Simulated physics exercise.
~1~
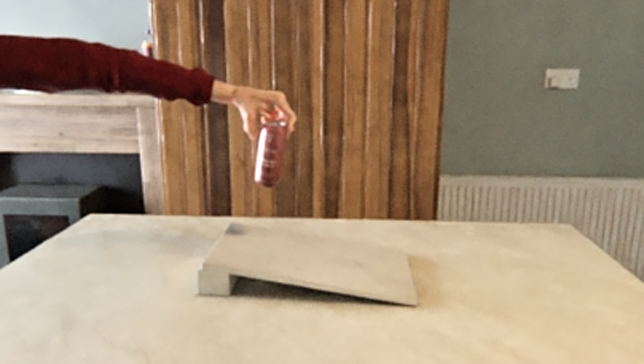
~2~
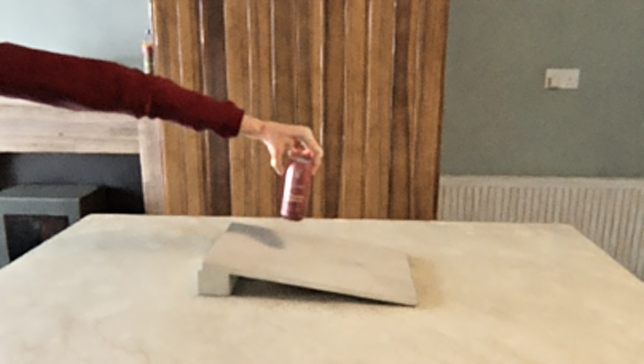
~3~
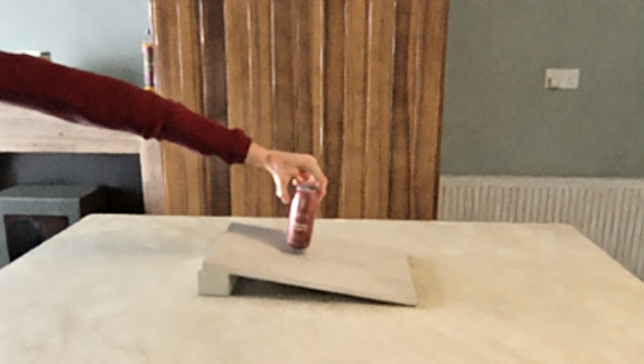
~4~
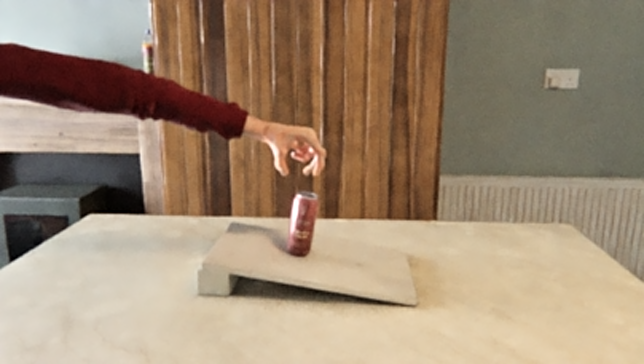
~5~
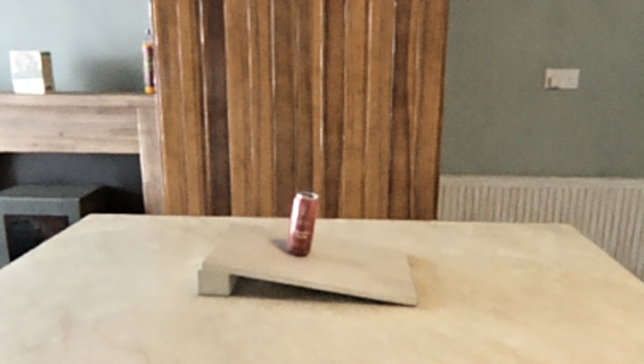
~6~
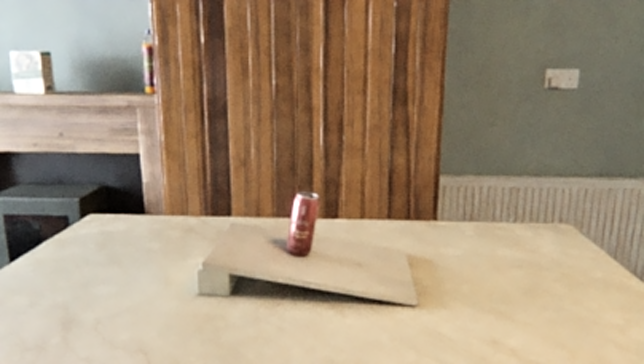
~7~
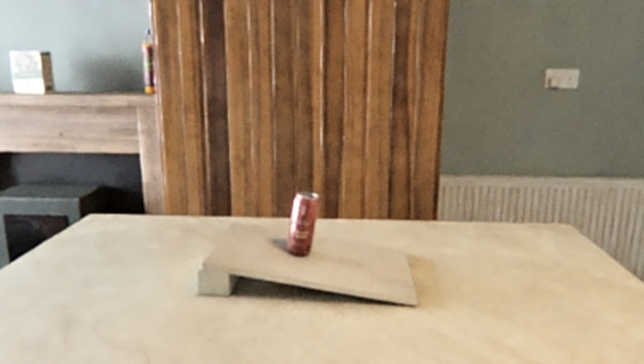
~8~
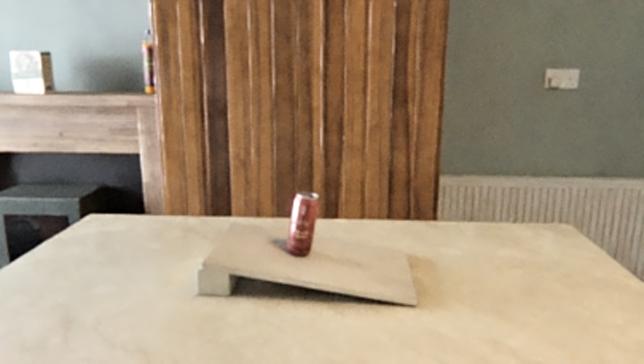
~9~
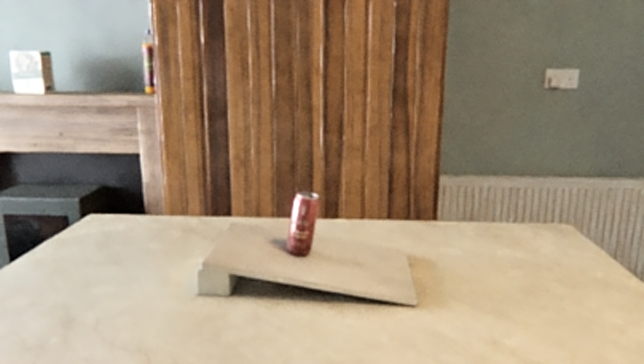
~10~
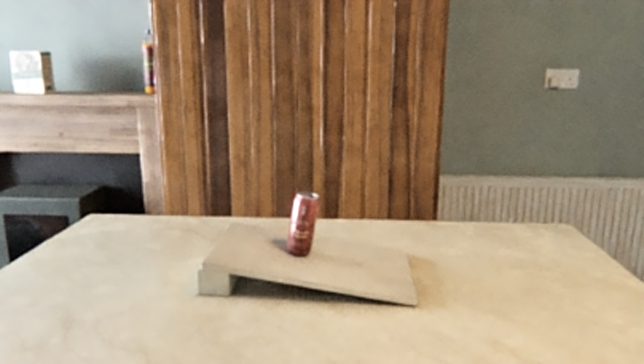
A hand lowers a red can onto a sloping board, releases it, and it stays.
